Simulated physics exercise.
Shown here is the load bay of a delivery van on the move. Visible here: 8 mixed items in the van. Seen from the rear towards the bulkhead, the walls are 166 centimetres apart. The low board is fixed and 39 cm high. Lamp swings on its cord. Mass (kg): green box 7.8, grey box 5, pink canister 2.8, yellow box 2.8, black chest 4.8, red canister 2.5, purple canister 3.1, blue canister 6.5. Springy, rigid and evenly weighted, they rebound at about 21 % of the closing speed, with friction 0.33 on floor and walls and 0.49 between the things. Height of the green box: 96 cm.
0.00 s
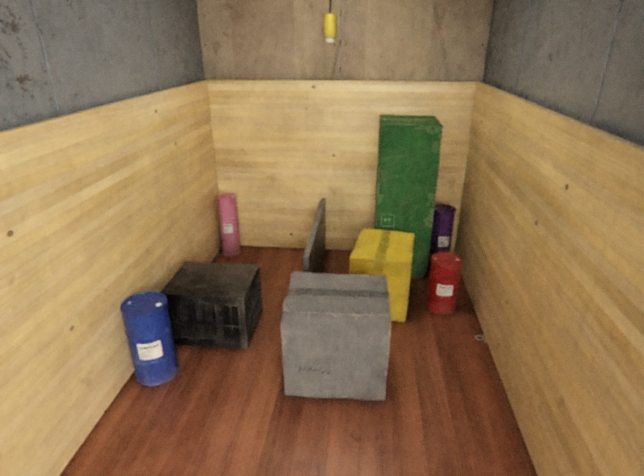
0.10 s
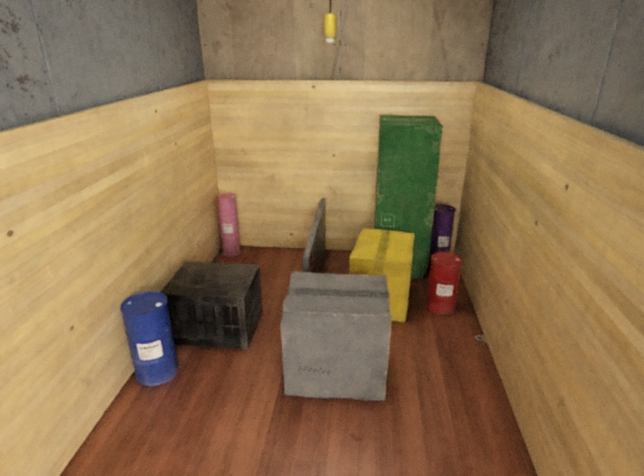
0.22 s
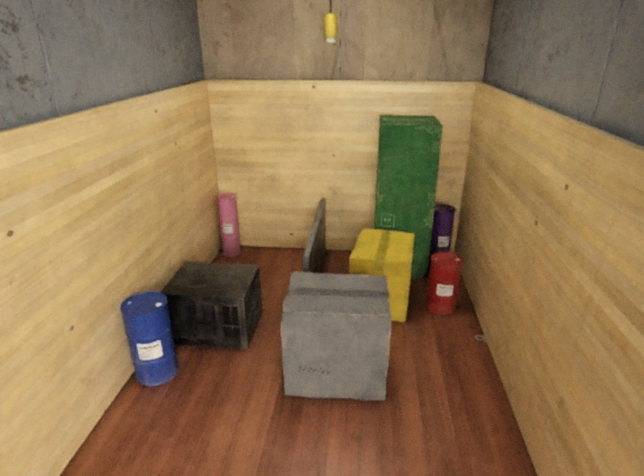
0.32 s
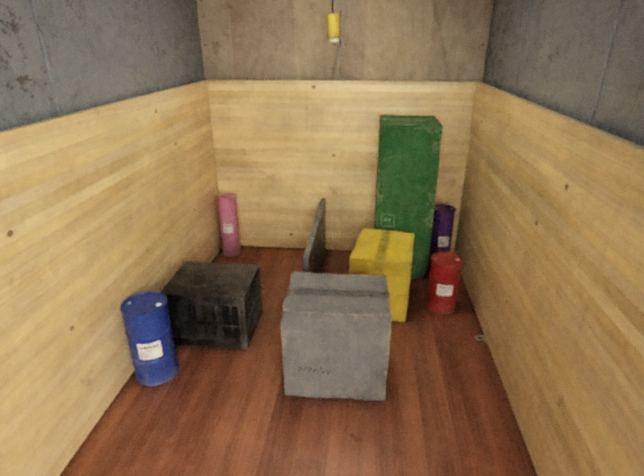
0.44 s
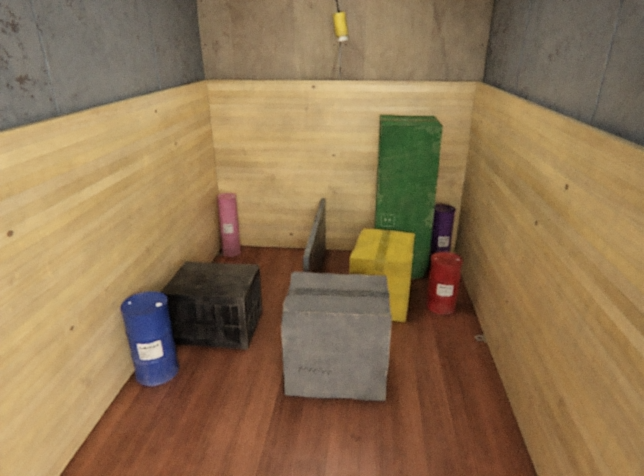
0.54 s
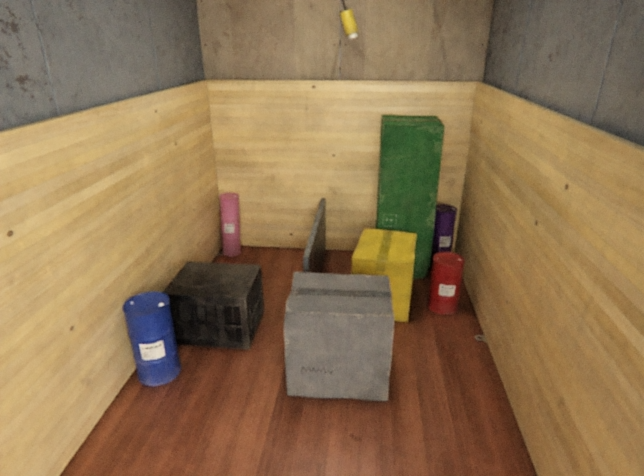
A hanging yellow lamp swings right above boxes and canisters that barely shift right.
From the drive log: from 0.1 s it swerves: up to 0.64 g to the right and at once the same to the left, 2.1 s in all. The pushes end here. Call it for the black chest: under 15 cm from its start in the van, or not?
Under.
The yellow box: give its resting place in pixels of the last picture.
It ends up near (347, 271).
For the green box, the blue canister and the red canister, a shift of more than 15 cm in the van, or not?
Here is how it goes: The green box moves off; next, the blue canister remains near its start; last, the red canister moves off.
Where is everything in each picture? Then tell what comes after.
The first frame shows steady run; black chest (215, 303); green box (403, 198).
The second frame shows steady run; pink canister (229, 225); yellow box (383, 273).
The third frame shows force 0.15 g right; red canister (444, 283); purple canister (441, 237).
The fourth frame shows force 0.27 g right; blue canister (151, 338); green box (403, 198).
The fifth frame shows force 0.41 g right; grey box (337, 334); pink canister (229, 225).
The sixth frame shows force 0.54 g right; black chest (217, 304); yellow box (385, 273).
After 0.84 s, force 0.38 g right; black chest slid 17 cm near (247, 305); pink canister leaning 55°; yellow box slid 17 cm.
After 1.74 s, force 0.56 g left; black chest slid 19 cm near (249, 307); pink canister on its side; blue canister slid 34 cm.
After 1.94 s, force 0.32 g left; black chest slid 4 cm near (222, 305); pink canister on its side; blue canister slid 19 cm.
After 2.24 s, steady run; black chest slid 7 cm near (200, 305); pink canister on its side; purple canister leaning 17°.
At rest (6.0 s), tipped over in the van, pink canister; not toppled but over 15 cm from the start, green box, yellow box, red canister and purple canister; the other 3 in place, give or take 15 cm. In the last view, black chest near (200, 305).
